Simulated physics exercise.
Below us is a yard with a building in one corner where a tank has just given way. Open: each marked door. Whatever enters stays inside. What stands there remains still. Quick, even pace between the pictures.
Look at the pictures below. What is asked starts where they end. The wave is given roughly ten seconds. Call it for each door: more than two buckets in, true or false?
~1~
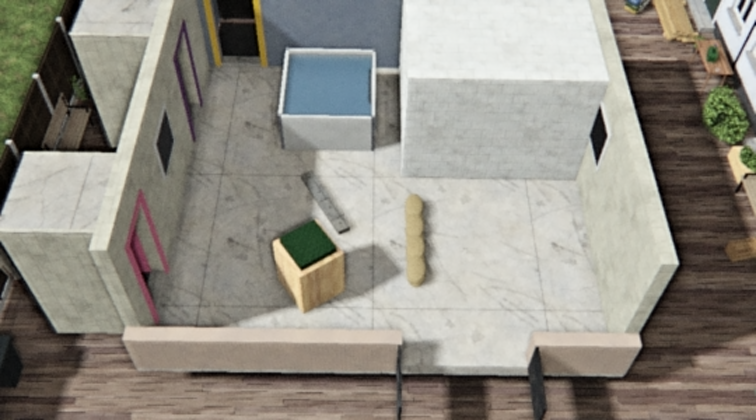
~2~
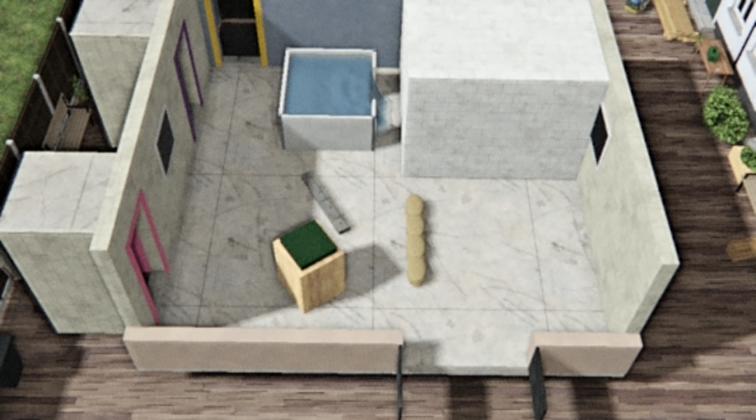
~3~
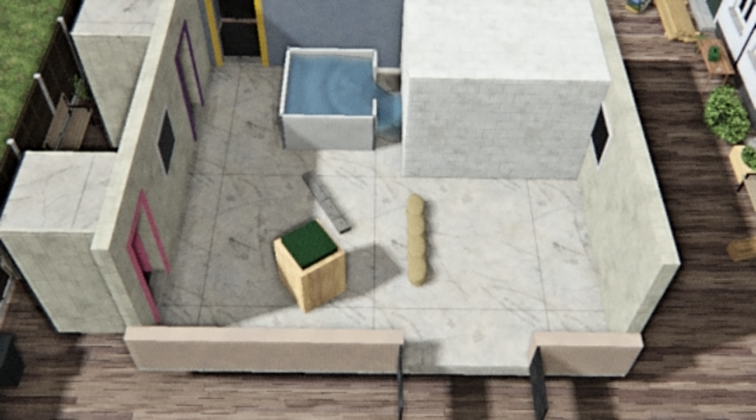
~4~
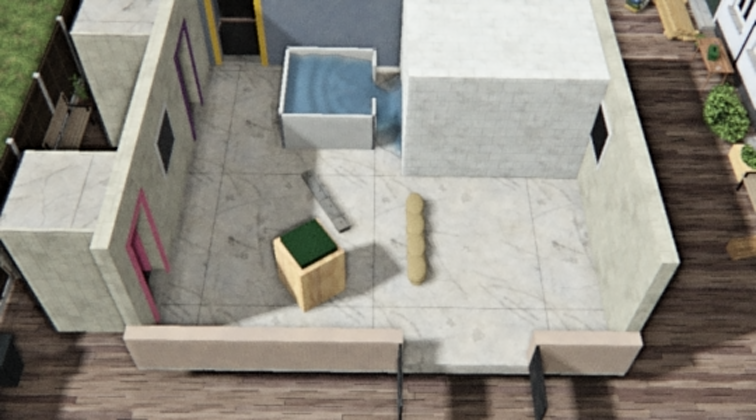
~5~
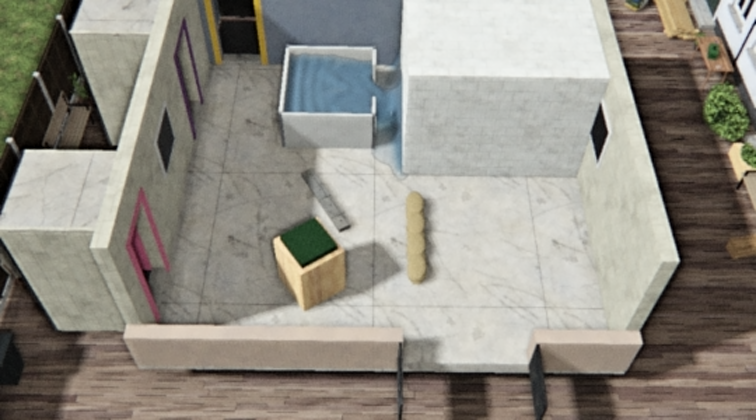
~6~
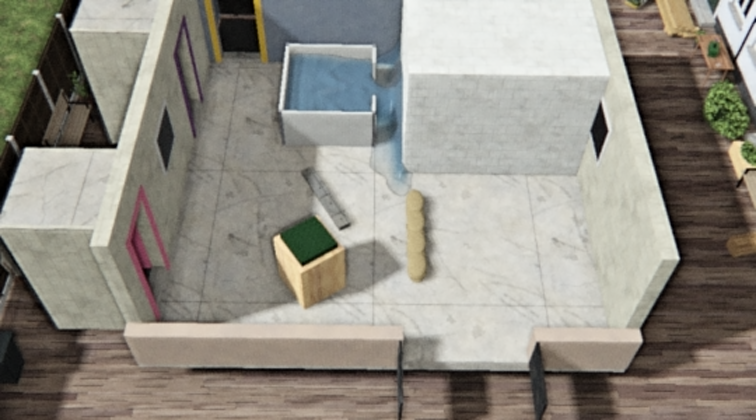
Purple door false, yellow door true, pink door false.
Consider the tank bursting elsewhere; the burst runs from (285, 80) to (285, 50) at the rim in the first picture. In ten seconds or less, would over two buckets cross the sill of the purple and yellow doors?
Result - purple: Crosses the threshold; yellow: Crosses the threshold.
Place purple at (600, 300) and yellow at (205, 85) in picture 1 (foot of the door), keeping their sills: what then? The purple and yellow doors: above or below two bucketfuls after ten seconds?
First the purple door, which stays on the safe side, then the yellow door, which crosses the line.
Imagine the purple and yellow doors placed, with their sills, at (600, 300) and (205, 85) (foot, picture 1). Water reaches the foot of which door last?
Answer: The purple door.
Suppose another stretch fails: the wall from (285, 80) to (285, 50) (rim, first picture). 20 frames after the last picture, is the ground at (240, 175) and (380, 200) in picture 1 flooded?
Well, the first place would be submerged and the second one still bare.
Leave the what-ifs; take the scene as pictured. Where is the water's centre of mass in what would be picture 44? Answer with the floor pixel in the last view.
I reckon somewhere around (314, 162).
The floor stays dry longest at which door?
My pick is the pink one.
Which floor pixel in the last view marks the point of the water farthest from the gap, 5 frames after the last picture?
(400, 275).
A moment on, water covers 20 % of the floor; the purple door not reached, the yellow door not reached, the pink door not reached.
Next, water covers 30 % of the floor; the purple door not reached, the yellow door wet at the sill, nothing in, the pink door not reached.
Then, water covers 50 % of the floor; the purple door wet at the sill, nothing in, the yellow door under two buckets in, the pink door not reached.
Later, water covers 75 % of the floor; the purple door wet at the sill, nothing in, the yellow door over two buckets in, the pink door wet at the sill, nothing in.
In the end, water covers 85 % of the floor; the purple door under two buckets in, the yellow door far over two buckets in, the pink door wet at the sill, nothing in.
